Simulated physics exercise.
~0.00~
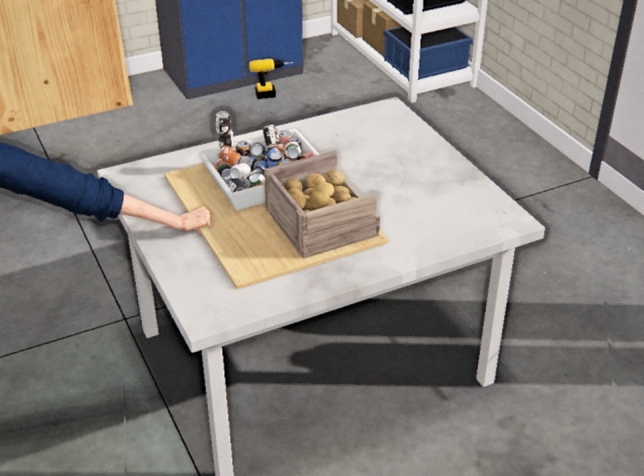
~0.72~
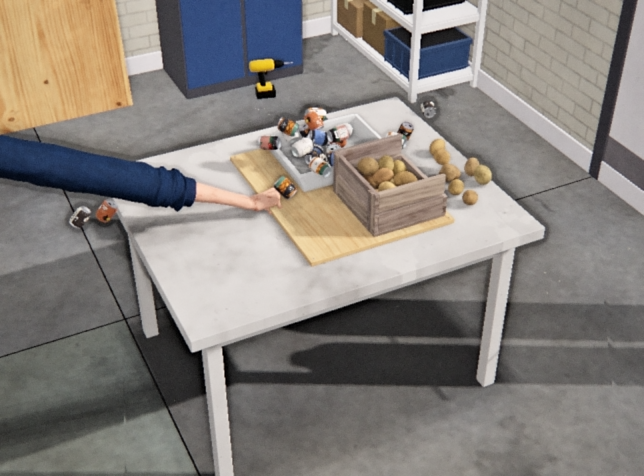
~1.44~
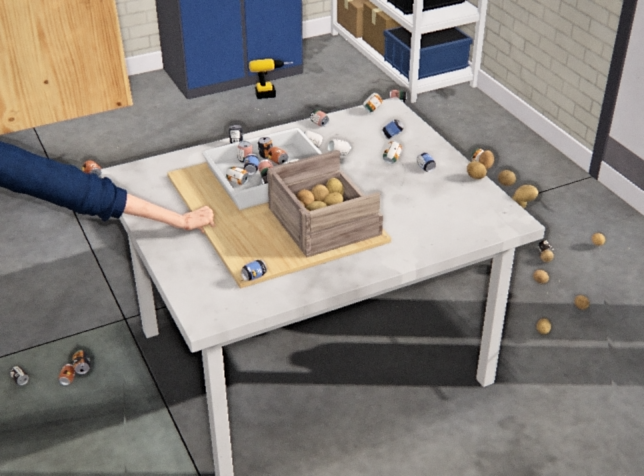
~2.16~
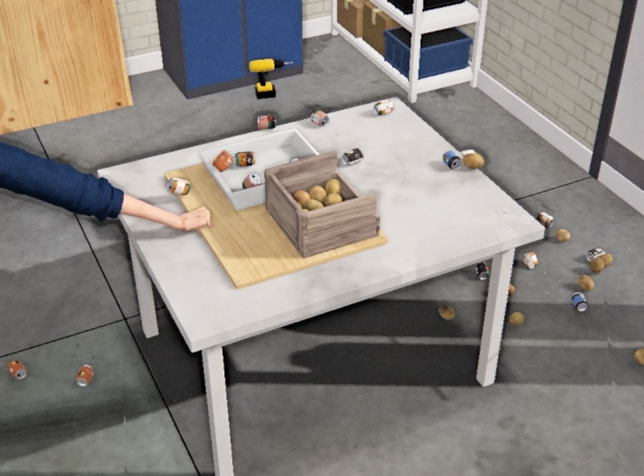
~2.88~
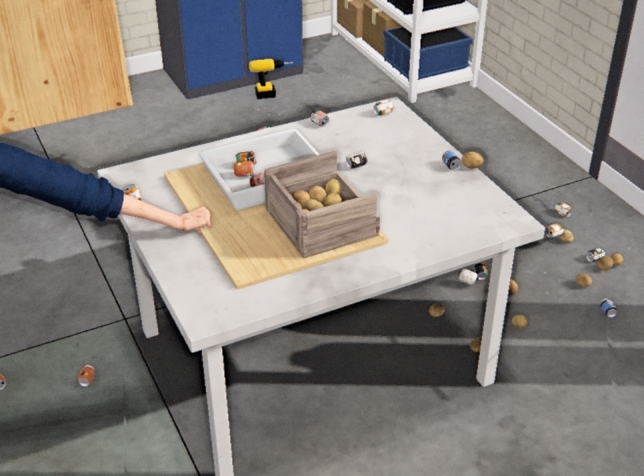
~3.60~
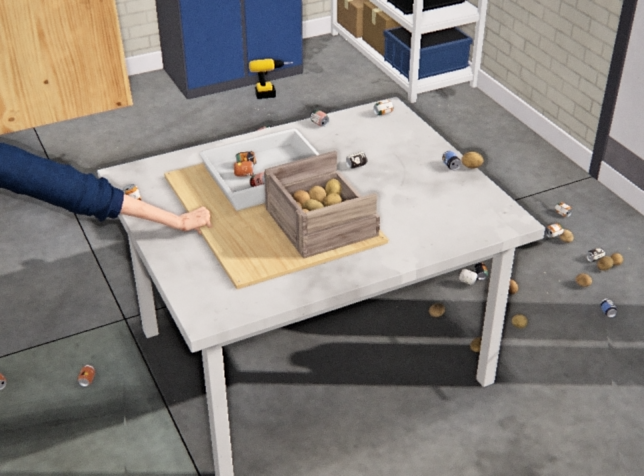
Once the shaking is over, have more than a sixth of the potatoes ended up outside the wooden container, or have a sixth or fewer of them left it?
More than a sixth of the potatoes end up outside the wooden container. Many of them lie scattered on the floor to the right of the table, though others are still inside.
